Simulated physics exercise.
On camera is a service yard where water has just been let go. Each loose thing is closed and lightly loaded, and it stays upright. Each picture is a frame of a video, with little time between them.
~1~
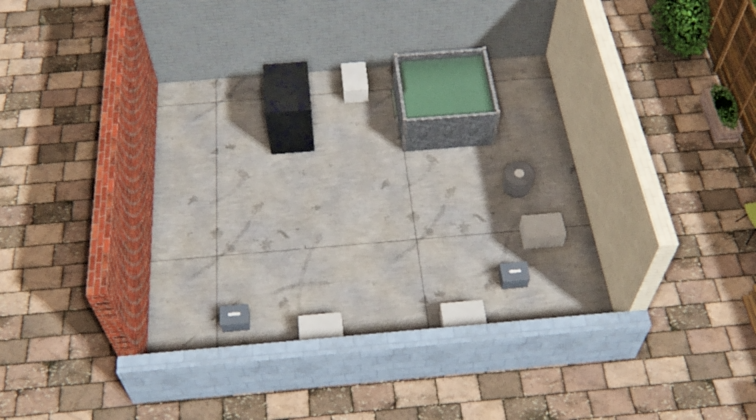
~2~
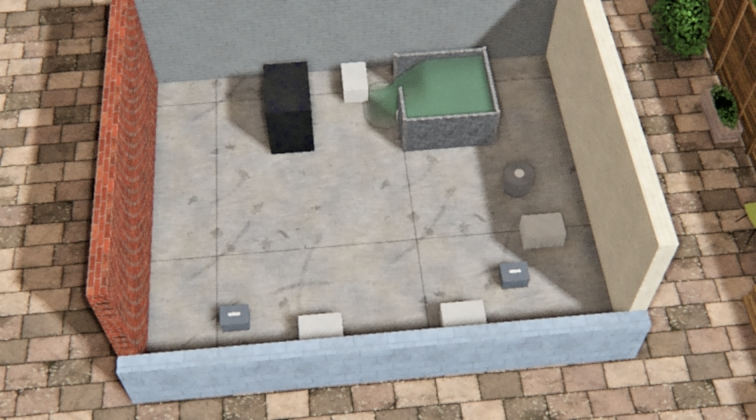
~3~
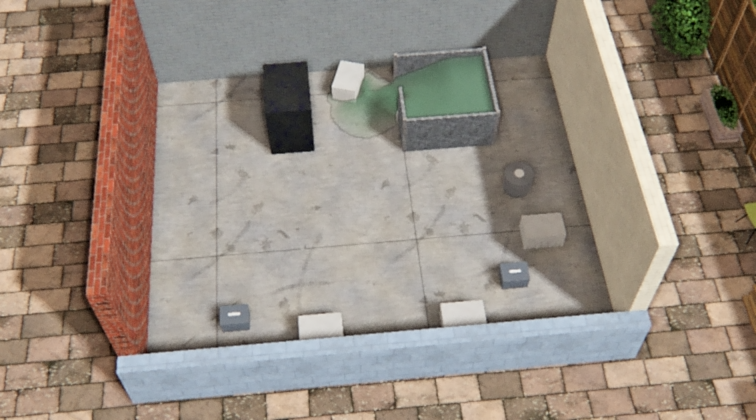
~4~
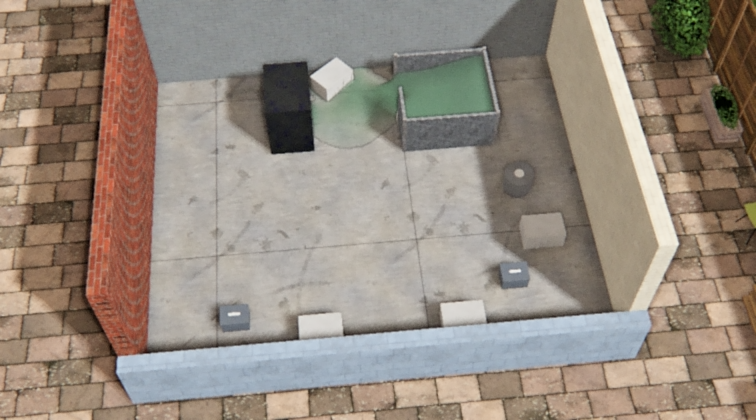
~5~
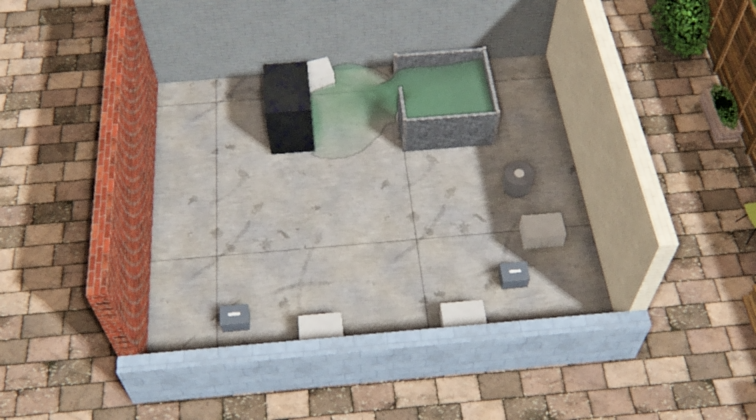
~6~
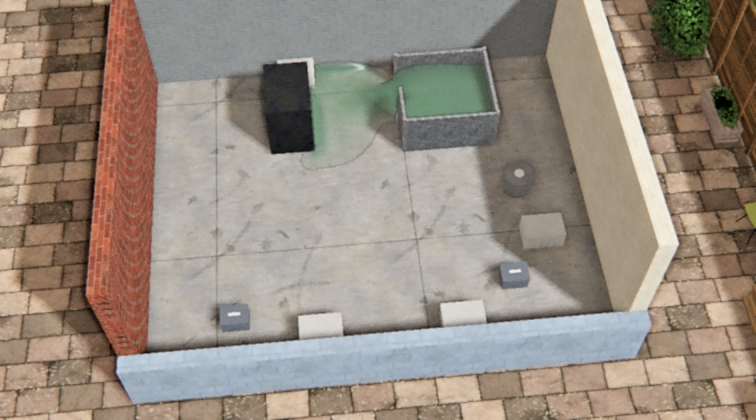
Service yard with green water pouring from a stone tank's open left side, pushing a pale crate leftward behind a black block.
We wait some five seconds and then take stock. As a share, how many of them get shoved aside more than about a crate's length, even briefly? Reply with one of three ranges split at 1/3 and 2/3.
Under 1/3.
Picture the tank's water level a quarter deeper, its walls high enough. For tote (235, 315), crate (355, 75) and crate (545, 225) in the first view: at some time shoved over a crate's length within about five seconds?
Taking each in turn, the answer is did it, did it, came up short.
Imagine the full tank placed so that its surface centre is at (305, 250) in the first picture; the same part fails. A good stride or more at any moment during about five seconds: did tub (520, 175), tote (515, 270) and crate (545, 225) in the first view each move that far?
First never went far, then never went far, then never went far.
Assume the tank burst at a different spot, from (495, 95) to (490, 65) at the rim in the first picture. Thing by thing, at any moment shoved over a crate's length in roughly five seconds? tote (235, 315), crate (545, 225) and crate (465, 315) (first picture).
In turn: Stayed within it, moved that far, moved that far.
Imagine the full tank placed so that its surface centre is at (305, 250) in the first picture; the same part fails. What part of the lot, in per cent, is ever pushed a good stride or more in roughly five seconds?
My answer would be about 60 in a hundred.
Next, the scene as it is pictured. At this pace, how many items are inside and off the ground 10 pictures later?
Tally: 1.
A moment on, 1 of 7 are well off their spots; 0 afloat.
Next, 1 of 7 are well off their spots; 1 afloat.
Later, 1 of 7 are well off their spots; 1 afloat.
In the end, 2 of 7 are well off their spots, and 2 have been at some point; 3 afloat.
